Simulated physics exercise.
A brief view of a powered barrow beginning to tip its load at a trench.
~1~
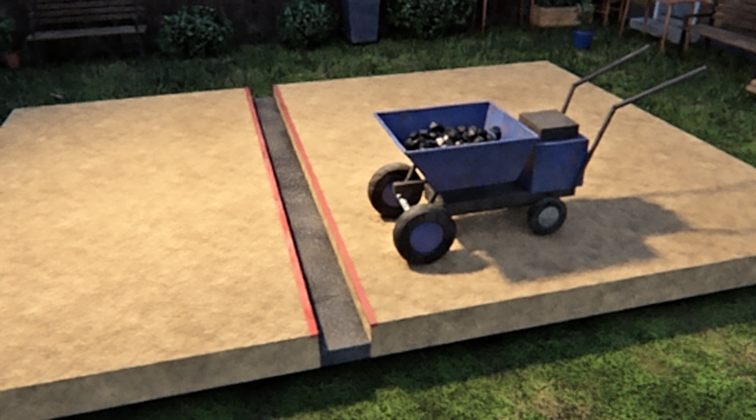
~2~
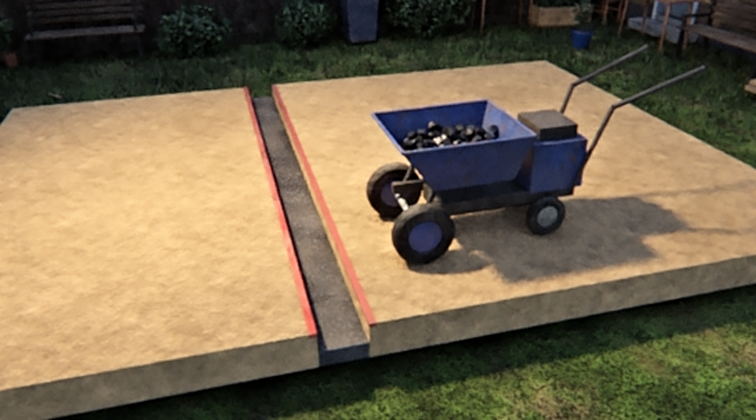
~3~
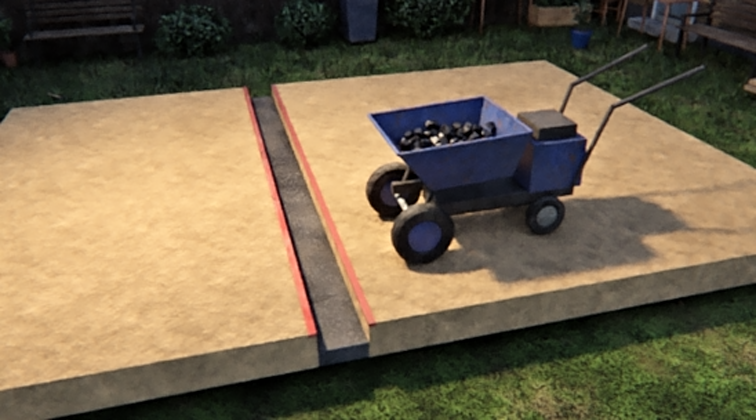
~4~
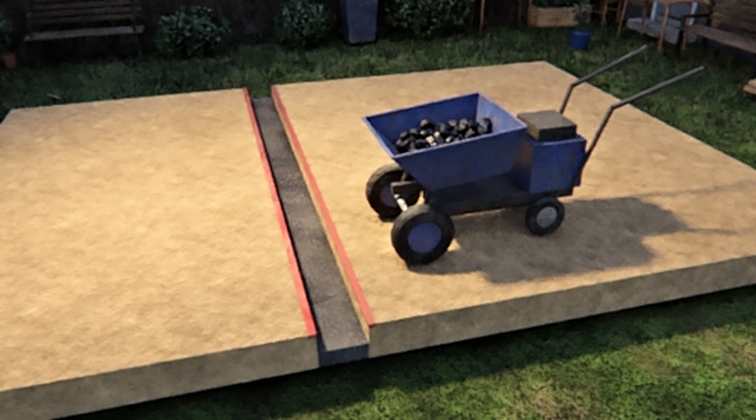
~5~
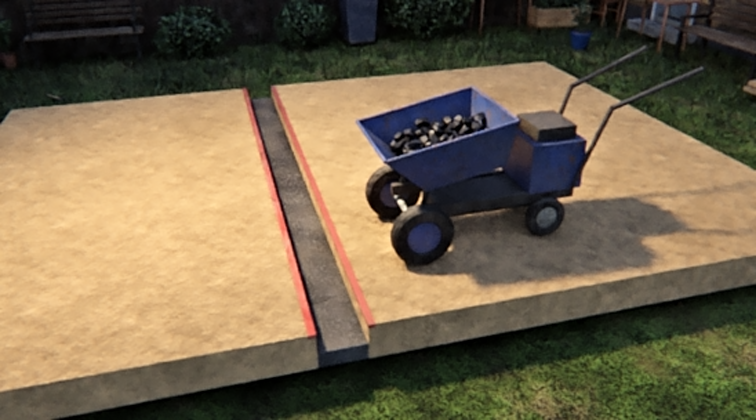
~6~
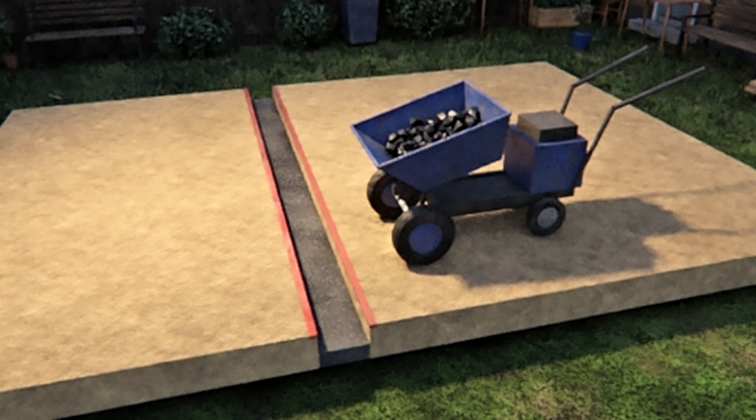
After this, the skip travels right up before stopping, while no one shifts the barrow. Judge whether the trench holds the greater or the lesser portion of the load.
The trench holds the greater portion of it.
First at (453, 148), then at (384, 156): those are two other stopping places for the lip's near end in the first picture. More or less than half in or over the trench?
A majority, then a minority.
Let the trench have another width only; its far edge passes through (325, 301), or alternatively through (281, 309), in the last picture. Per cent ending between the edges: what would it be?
40 %, then 90 %.
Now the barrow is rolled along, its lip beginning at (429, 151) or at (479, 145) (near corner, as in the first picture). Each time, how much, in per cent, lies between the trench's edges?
90 % then 30 %.
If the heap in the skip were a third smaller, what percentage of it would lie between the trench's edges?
Close to 70 in a hundred.
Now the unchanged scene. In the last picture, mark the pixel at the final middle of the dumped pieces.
Close to (302, 256) in the last view.
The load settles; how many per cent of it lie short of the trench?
0 %.
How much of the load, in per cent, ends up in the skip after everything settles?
My estimate is about 0 per cent.
Soon, skip tipped steeply; all in the skip.
A while on, skip tipped steeply; nearly all in the skip; a small part in or heaped over the trench; a stray few beyond it; a stray few falling.
Towards the end, skip tipped right over; about a quarter in the skip; about half in or heaped over the trench; about a third beyond it.
Finally, skip tipped right over; about two thirds in or heaped over the trench; about a third beyond it.
